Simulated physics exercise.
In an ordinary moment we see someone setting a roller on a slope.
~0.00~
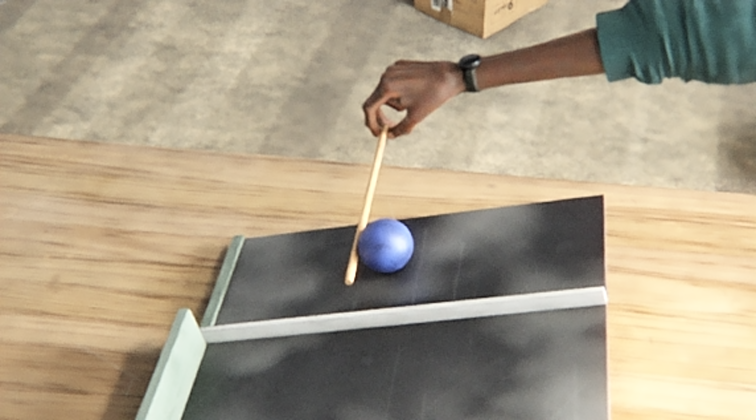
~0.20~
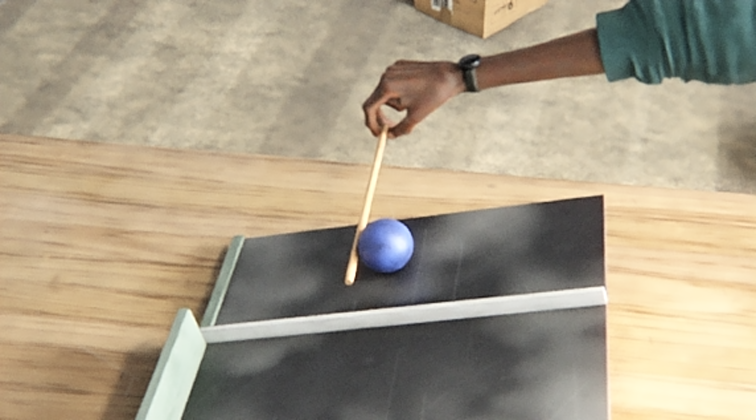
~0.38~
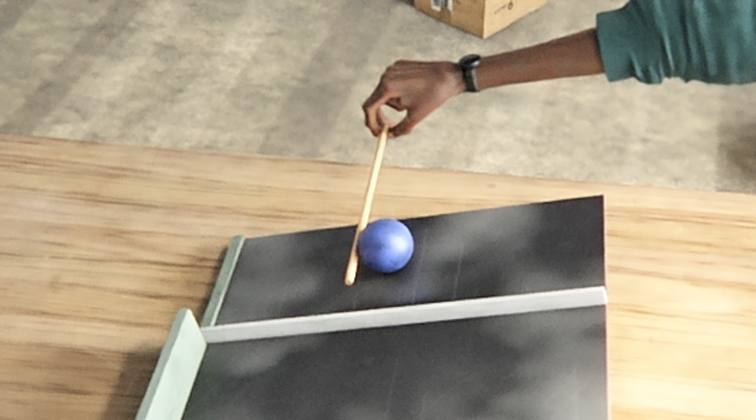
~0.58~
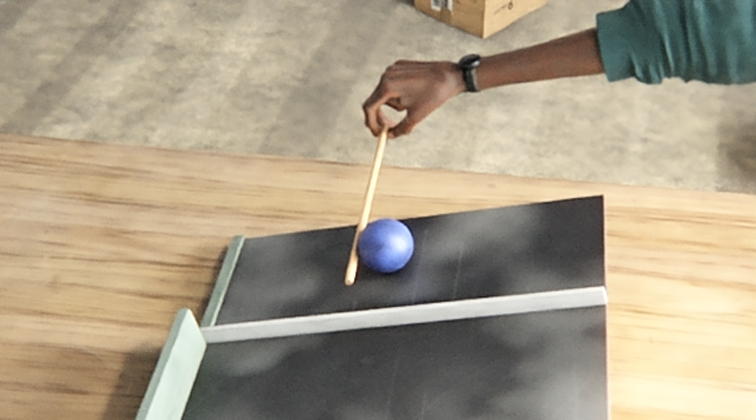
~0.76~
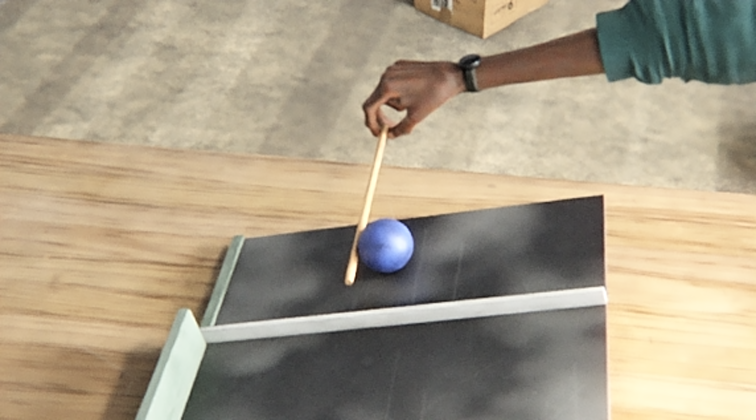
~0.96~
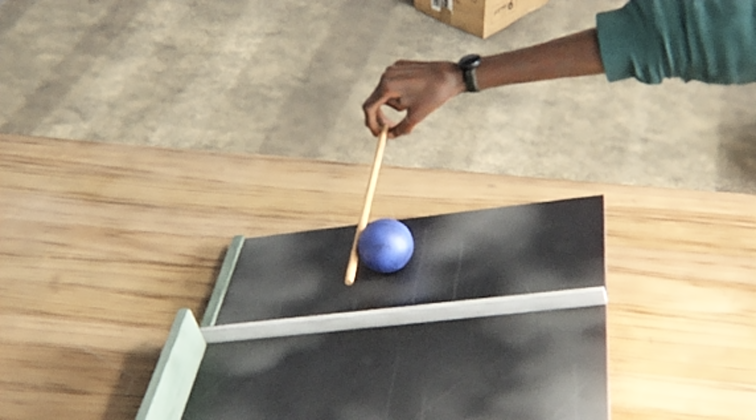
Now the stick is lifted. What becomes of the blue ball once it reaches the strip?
The blue ball carries on over it.
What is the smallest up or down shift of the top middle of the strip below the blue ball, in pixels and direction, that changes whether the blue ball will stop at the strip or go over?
Shift: 8 px, direction up.
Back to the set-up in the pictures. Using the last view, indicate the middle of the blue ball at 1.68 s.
Centre: Approx (135, 269).
After 1.68 s, blue ball off the board near (134, 269).
By the end (2.6 s), the blue ball goes over the end.
